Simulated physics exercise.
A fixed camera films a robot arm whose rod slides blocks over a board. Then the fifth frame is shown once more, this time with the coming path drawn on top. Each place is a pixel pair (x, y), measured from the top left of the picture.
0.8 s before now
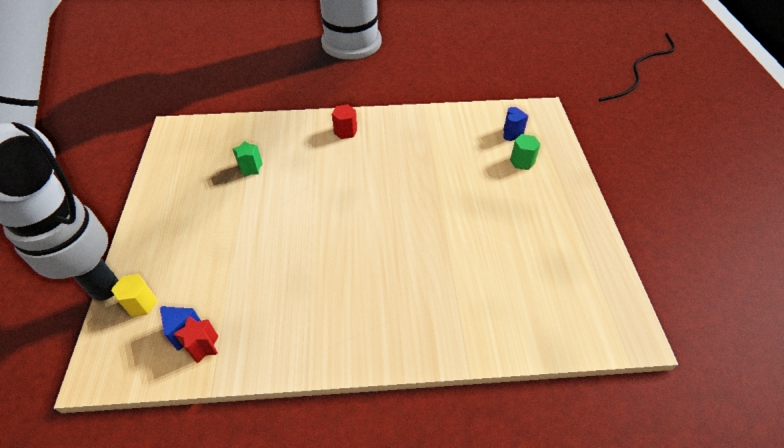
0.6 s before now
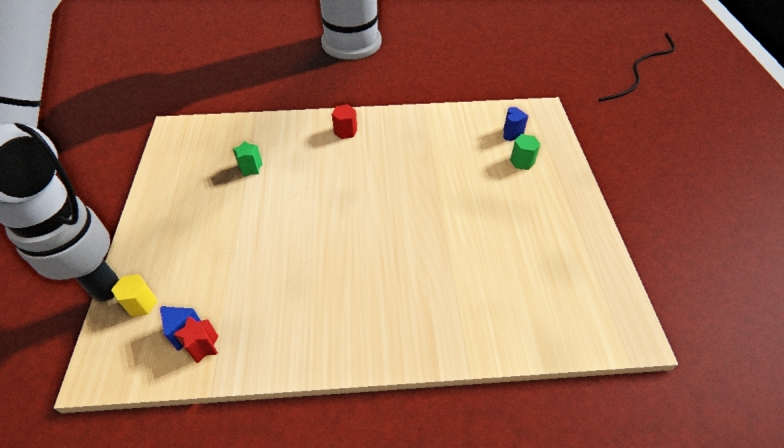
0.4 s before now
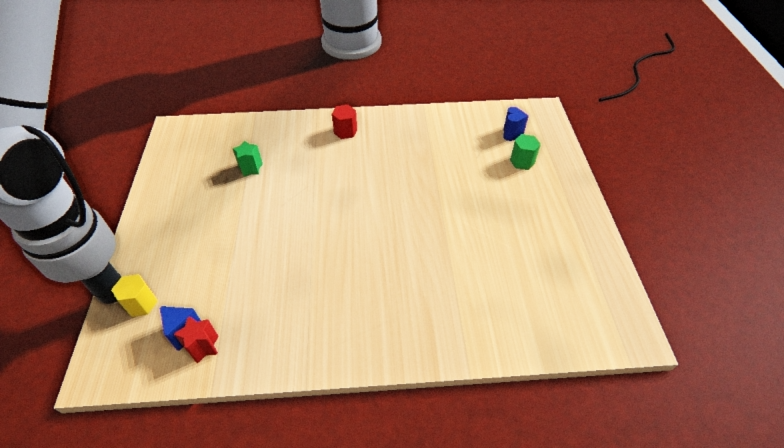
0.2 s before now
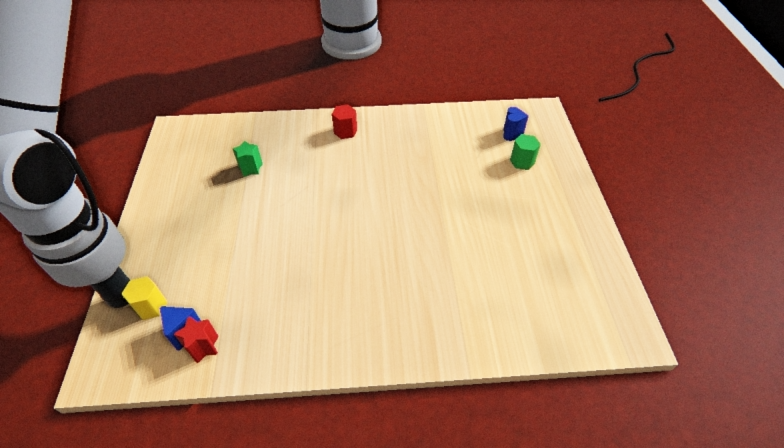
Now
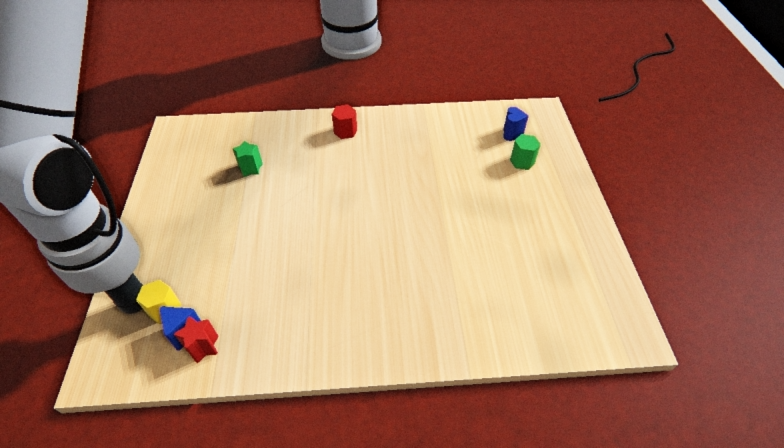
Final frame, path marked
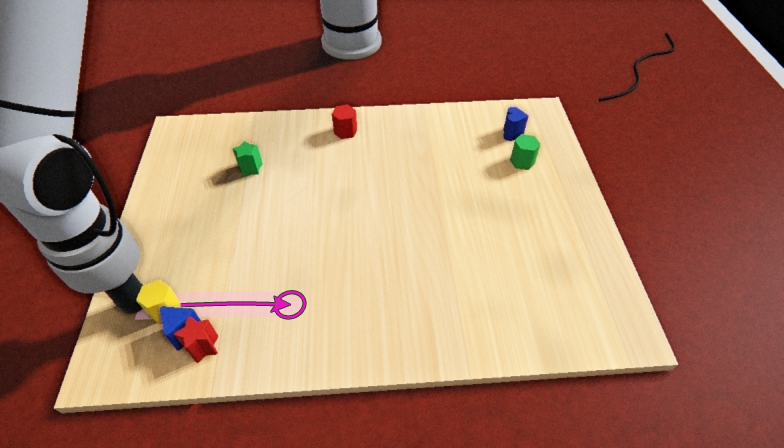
Robot arm nudging a yellow block rightward across a wooden board, up against a blue triangle beside a red star.
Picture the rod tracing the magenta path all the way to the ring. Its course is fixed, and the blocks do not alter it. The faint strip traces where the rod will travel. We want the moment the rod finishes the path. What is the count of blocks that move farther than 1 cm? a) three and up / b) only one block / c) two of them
The one that fits is b, only one block.
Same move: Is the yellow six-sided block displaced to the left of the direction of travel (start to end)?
It seems not.
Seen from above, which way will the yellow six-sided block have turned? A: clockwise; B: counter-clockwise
Choice A: Clockwise.
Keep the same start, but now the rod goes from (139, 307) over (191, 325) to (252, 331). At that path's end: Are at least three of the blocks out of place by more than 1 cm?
Yes, I think so.
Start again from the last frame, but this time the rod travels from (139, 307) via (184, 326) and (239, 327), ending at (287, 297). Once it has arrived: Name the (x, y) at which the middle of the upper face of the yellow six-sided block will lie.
So, by the moment the path ends, you'll find the top centre of the yellow six-sided block at (238, 279).
The drawn path runs straight from (139, 307) to (290, 305).
The first path, step by step. One third of the way, rod (187, 300); yellow six-sided block (204, 297), turned 25° clockwise; blue triangle (174, 321).
Two thirds of the way, rod (239, 299); yellow six-sided block (253, 305), turned 65° clockwise; blue triangle (174, 321).
At the end, rod (288, 300); yellow six-sided block (275, 314), turned 145° clockwise; blue triangle (174, 321); red star-shaped block not moved.
